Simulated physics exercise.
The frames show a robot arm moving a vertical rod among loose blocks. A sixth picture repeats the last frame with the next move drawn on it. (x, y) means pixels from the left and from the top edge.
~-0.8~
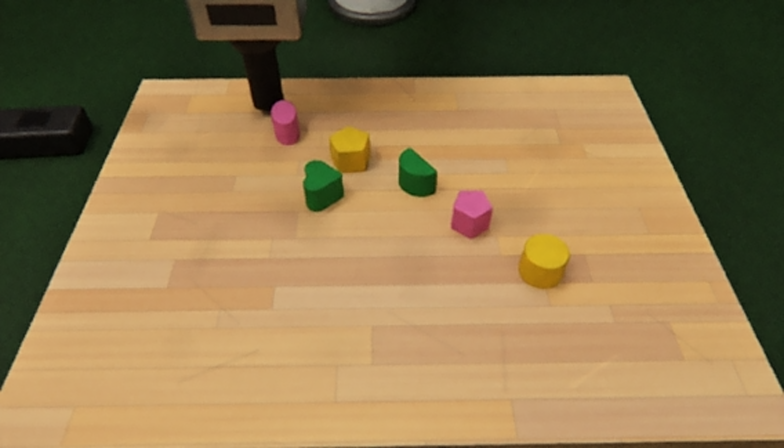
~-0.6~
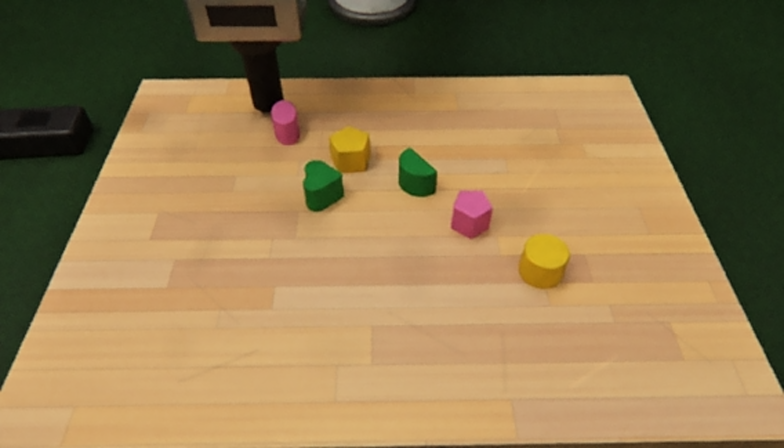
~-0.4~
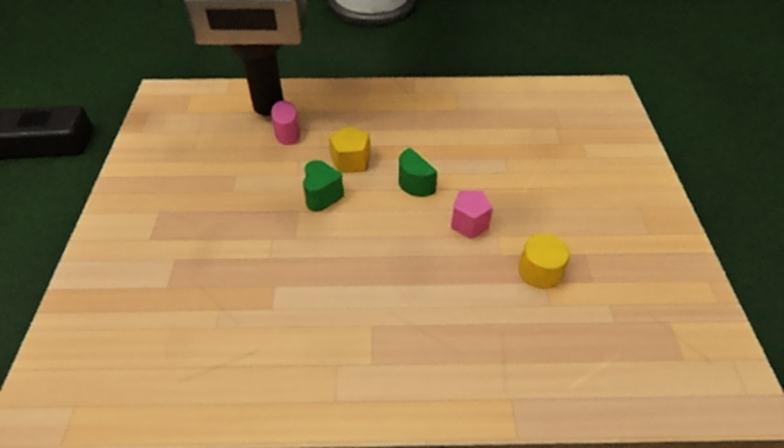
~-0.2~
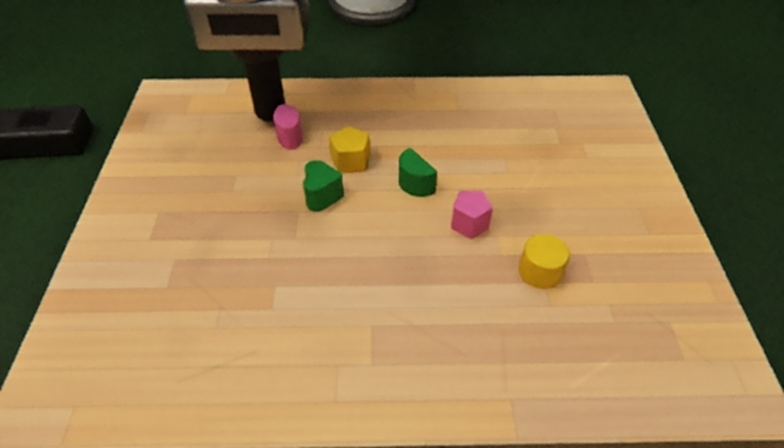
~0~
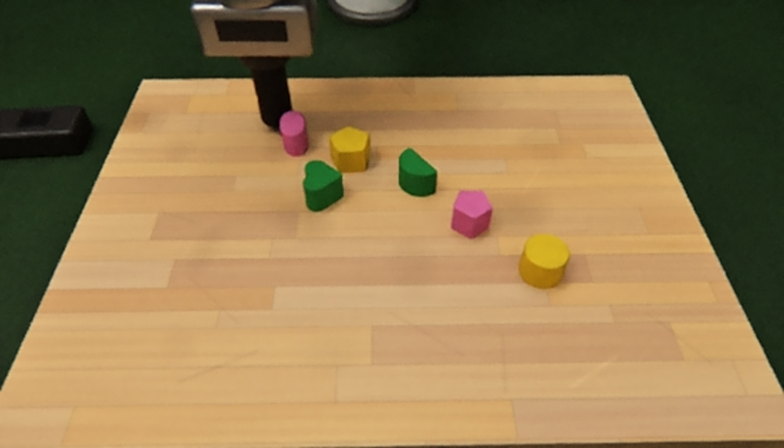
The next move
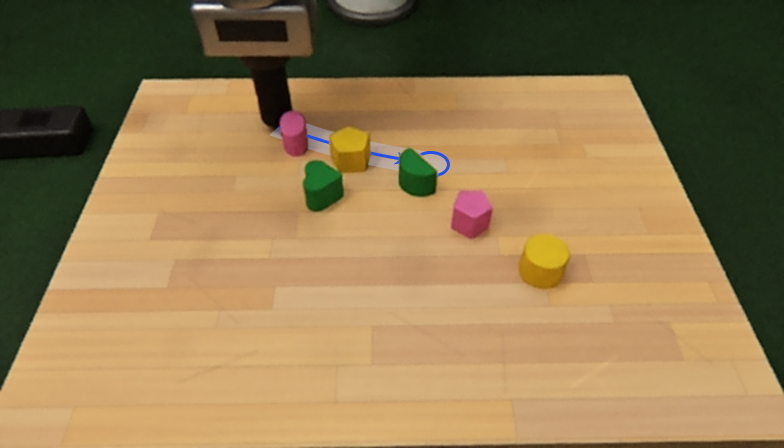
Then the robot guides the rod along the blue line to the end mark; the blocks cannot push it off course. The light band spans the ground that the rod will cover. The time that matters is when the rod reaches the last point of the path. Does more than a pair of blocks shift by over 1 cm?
Yes
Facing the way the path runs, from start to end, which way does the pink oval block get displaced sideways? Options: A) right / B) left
A
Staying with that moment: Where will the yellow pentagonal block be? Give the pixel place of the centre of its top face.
Its top middle: (375, 158).
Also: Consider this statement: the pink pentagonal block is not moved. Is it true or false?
True - the claim holds.
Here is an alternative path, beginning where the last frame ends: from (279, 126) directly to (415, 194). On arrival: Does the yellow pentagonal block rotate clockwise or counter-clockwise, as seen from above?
Seen from above, counterclockwise.
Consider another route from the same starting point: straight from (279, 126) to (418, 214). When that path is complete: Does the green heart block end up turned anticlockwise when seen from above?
Yes.
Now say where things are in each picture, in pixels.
Rod's lower end (269, 102); pink oval block (284, 111); green heart block (319, 174); yellow pentagonal block (350, 139); green half-round block (415, 162); pink pentagonal block (473, 202), in the first picture.
Rod (269, 103); blocks still, in the second picture.
Rod (269, 106); blocks still, in the third picture.
Rod (271, 111); pink oval block (286, 115), in the fourth picture.
Rod (278, 117); pink oval block (292, 122); green heart block (319, 174); yellow pentagonal block (350, 139); green half-round block (415, 162); pink pentagonal block (473, 202), in the fifth picture.
Drawn move, from (279, 126) by way of (350, 148) to (431, 164).
On the path given first. One third of the way, rod (325, 133); pink oval block (311, 140), turned 90° clockwise; yellow pentagonal block (352, 141), turned 15° anticlockwise.
Two thirds of the way, rod (377, 146); pink oval block (311, 140), turned 90° clockwise; yellow pentagonal block (374, 157), turned 50° clockwise.
At the end, rod (432, 155); pink oval block (311, 140), turned 90° clockwise; green heart block still; yellow pentagonal block (375, 158), turned 55° clockwise; green half-round block (427, 168), turned 50° clockwise; pink pentagonal block still.
